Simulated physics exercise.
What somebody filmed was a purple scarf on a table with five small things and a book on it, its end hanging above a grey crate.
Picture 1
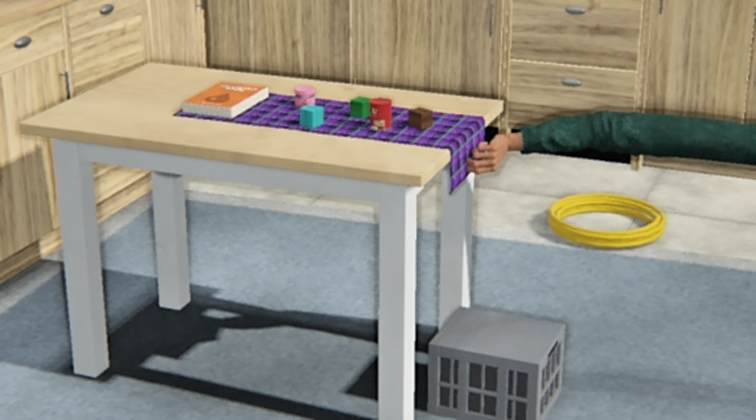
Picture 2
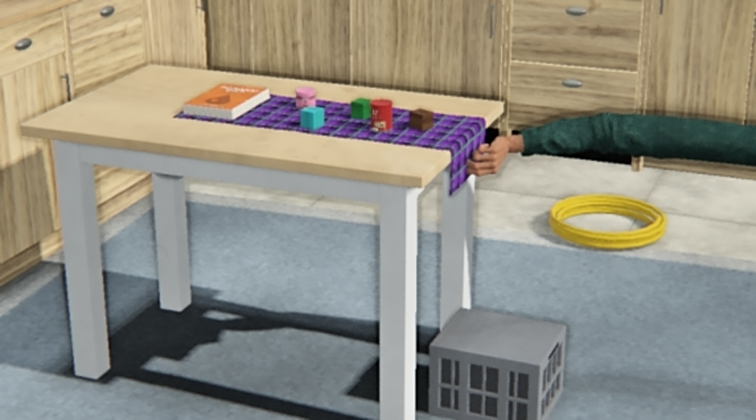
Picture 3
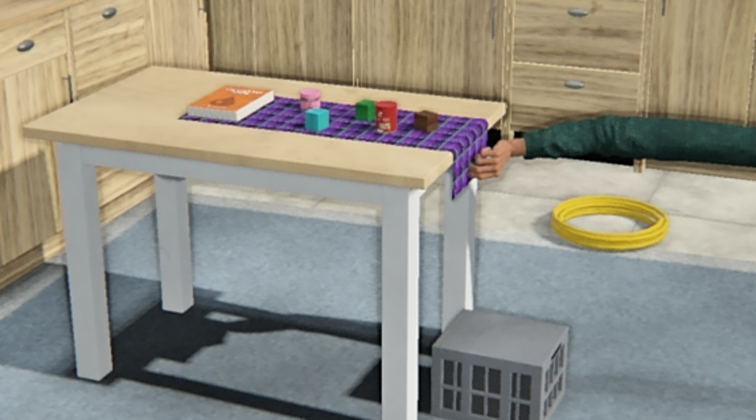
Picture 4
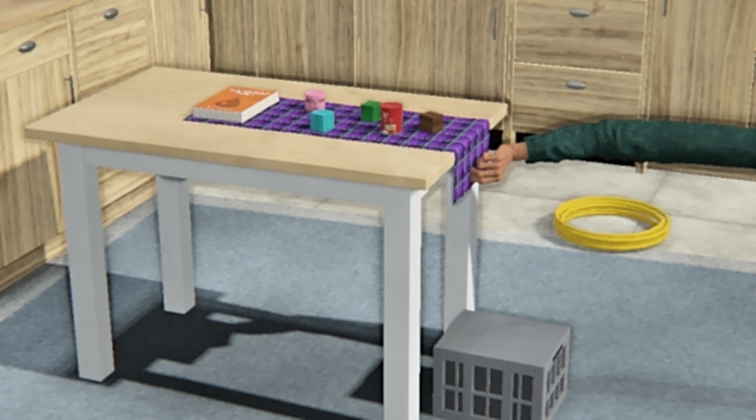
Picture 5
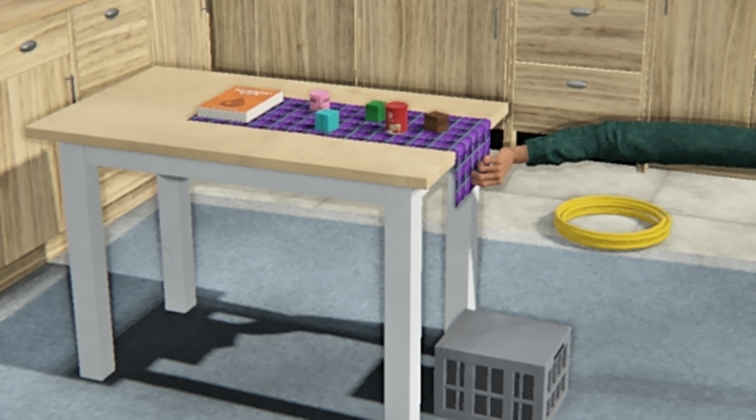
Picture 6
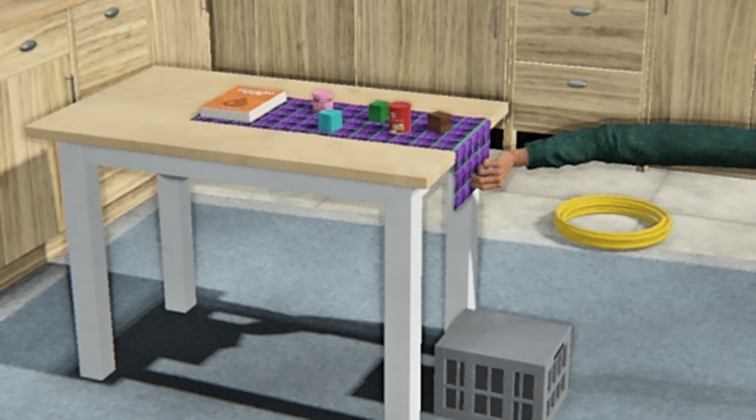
Kitchen, a hand at right slowly pulling a purple checked cloth slightly over a table's edge, small objects and a book shifting with it.
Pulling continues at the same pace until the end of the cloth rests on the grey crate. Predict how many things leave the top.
It ends with four things gone from the top.
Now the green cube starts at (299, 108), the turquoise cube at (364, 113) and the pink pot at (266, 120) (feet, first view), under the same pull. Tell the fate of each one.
Each in turn: The green cube stays aloft, the turquoise cube goes down, the pink pot stays aloft.
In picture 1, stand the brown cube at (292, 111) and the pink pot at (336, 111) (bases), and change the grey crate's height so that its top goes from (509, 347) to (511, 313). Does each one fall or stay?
The brown cube stays put, the pink pot stays put.
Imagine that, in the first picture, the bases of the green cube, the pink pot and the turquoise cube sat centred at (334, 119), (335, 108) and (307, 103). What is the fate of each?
Of these three, the green cube takes a tumble, the pink pot takes a tumble, the turquoise cube rides it out.
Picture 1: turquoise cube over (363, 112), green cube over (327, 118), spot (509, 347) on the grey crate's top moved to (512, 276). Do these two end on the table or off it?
Observed: Turquoise cube remains seated; green cube remains seated.
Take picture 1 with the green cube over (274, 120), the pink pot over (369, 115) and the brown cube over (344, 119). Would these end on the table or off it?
Outcome: The green cube is still in place, the pink pot is gone, the brown cube is gone.
Soon after, hem near (473, 226); brown cube gone.
After that, hem near (473, 263); brown cube and red can gone.
And then, hem near (474, 317); brown cube, red can and green cube gone.
In the end, hem on the crate; brown cube, red can, green cube and turquoise cube gone. It carries off four.
